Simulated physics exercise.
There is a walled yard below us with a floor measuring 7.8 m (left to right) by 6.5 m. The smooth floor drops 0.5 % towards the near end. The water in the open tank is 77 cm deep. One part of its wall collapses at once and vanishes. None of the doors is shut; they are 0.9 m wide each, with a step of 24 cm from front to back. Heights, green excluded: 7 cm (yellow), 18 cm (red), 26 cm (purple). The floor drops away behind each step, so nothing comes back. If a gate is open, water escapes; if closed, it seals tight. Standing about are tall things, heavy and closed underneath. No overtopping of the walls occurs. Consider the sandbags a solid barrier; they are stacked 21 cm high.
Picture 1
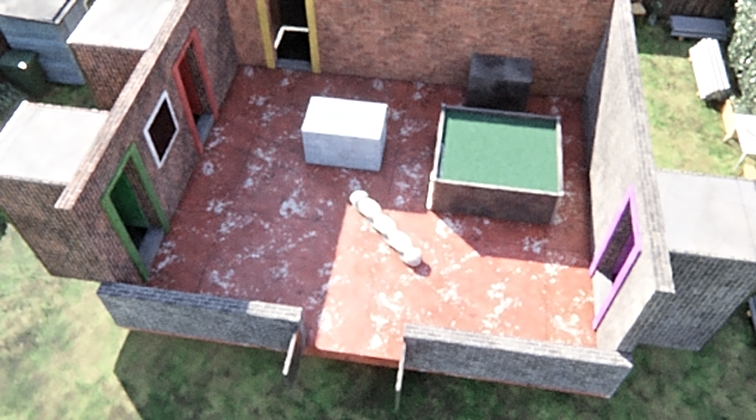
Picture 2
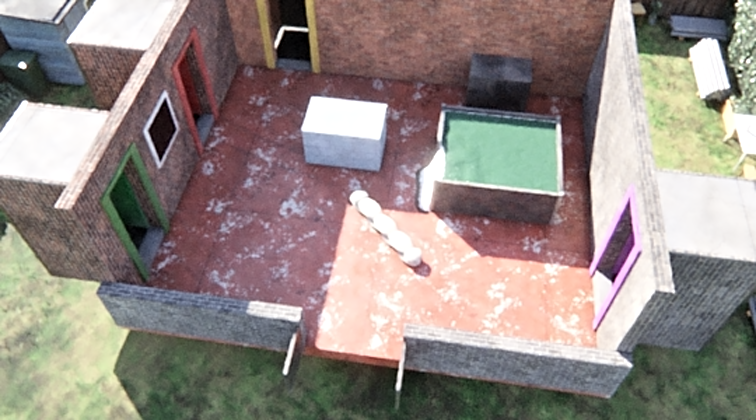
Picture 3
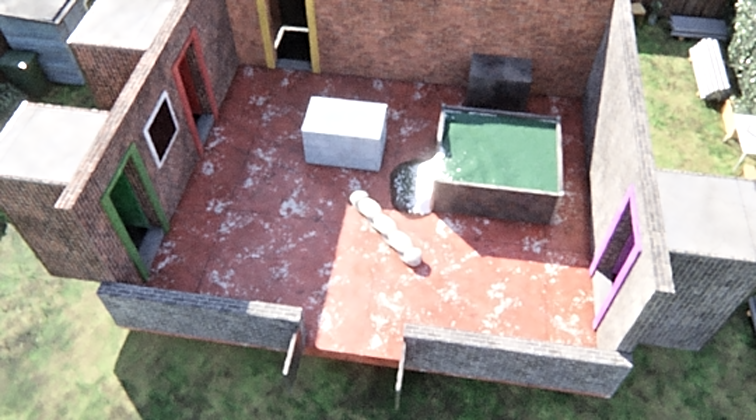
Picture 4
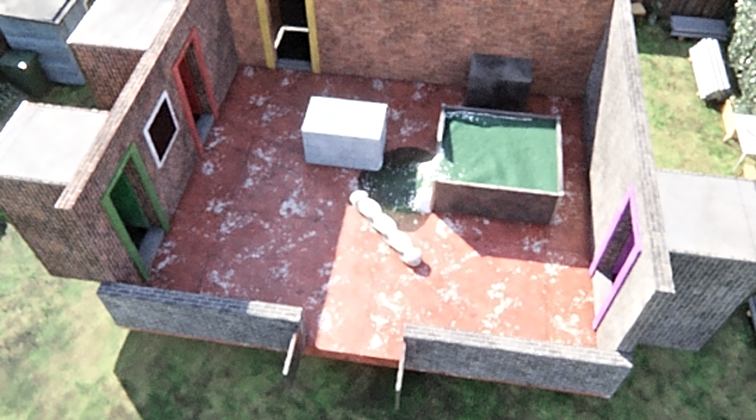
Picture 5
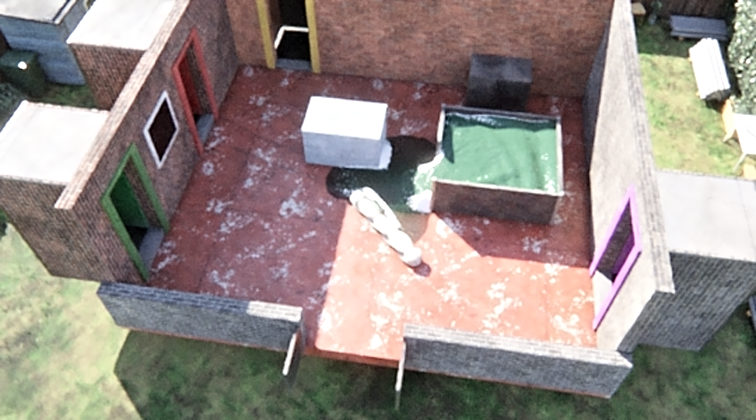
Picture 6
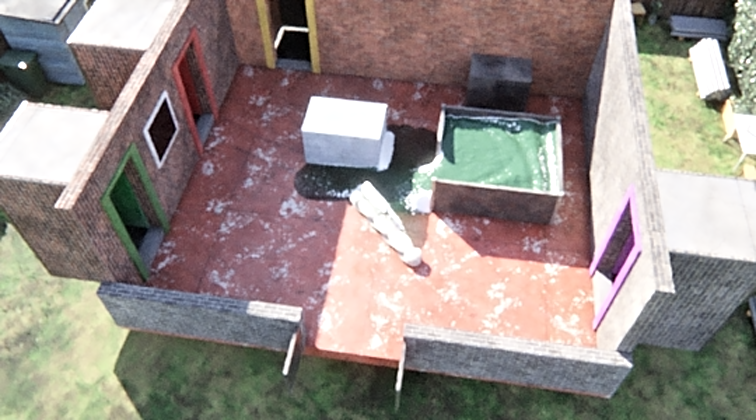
In a walled yard, water pours from an open tank's left side and spreads leftward around a pale block.
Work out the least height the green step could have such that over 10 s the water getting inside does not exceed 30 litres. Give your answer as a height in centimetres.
The least height is about 11.5 cm.
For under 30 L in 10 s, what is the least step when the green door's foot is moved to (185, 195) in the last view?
22 cm.
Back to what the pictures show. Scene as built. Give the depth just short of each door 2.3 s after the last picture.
Yellow door 0 cm, red door 16 cm, purple door 0 cm, green door 16 cm.
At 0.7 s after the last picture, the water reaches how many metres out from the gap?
Distance from gap: Approx. 4.8 m.
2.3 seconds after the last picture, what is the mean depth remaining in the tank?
Close to 37 cm deep on average.
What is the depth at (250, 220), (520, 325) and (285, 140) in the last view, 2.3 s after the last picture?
Around 5 cm, 2 cm and 0 cm.
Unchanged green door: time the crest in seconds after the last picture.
It peaks at about 4.5 s.
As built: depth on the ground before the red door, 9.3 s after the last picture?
About 6.0 cm.
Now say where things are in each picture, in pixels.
In the first picture, still water, 77 cm deep, in the open tank at (498, 151); the green door at (140, 220) is dry.
In the second picture, the front is at (420, 177), 0.3 m from the gap at (436, 178); 0.3 m2 of floor is wet, 77 cm left at the back.
In the third picture, the front is at (394, 184), 0.8 m from the gap at (436, 180); 0.9 m2 of floor is wet, 77 cm left at the back.
In the fourth picture, water pours out at (436, 181) and has run 1.4 m, to (362, 187); about 9 cm deep outside, 77 cm at the back.
In the fifth picture, the gap is at (436, 181), the front 2.1 m out at (330, 181); the back of the open tank holds 76 cm.
In the sixth picture, water pours out at (436, 181) and has run 2.7 m, to (298, 184); about 8 cm deep outside, 68 cm at the back; the green door at (140, 220), 5.4 m from the gap, is still 2.9 m from the nearest water.
Then, 0.7 s after the last picture water covers 25 % of the floor, deepest (46 cm) near (378, 204); it has not reached the green door.
Then, 2.3 s after the last picture water covers 60 % of the floor, deepest (32 cm) near (373, 181); 16 cm at the green door, 0 litres in over its 20 cm step.
Then, 9.3 s after the last picture water covers 95 % of the floor, deepest (12 cm) near (582, 312); 10 cm at the green door, 0 litres in over its 20 cm step.
At the green door as built, the water peaked near 17 cm, 4.7 s after the last picture.
Run again over the same 10 s with other heights there, 55 litres in over 9.5 cm, 17 litres over 13 cm. The limit of 30 litres is kept from about 11.5 cm up.
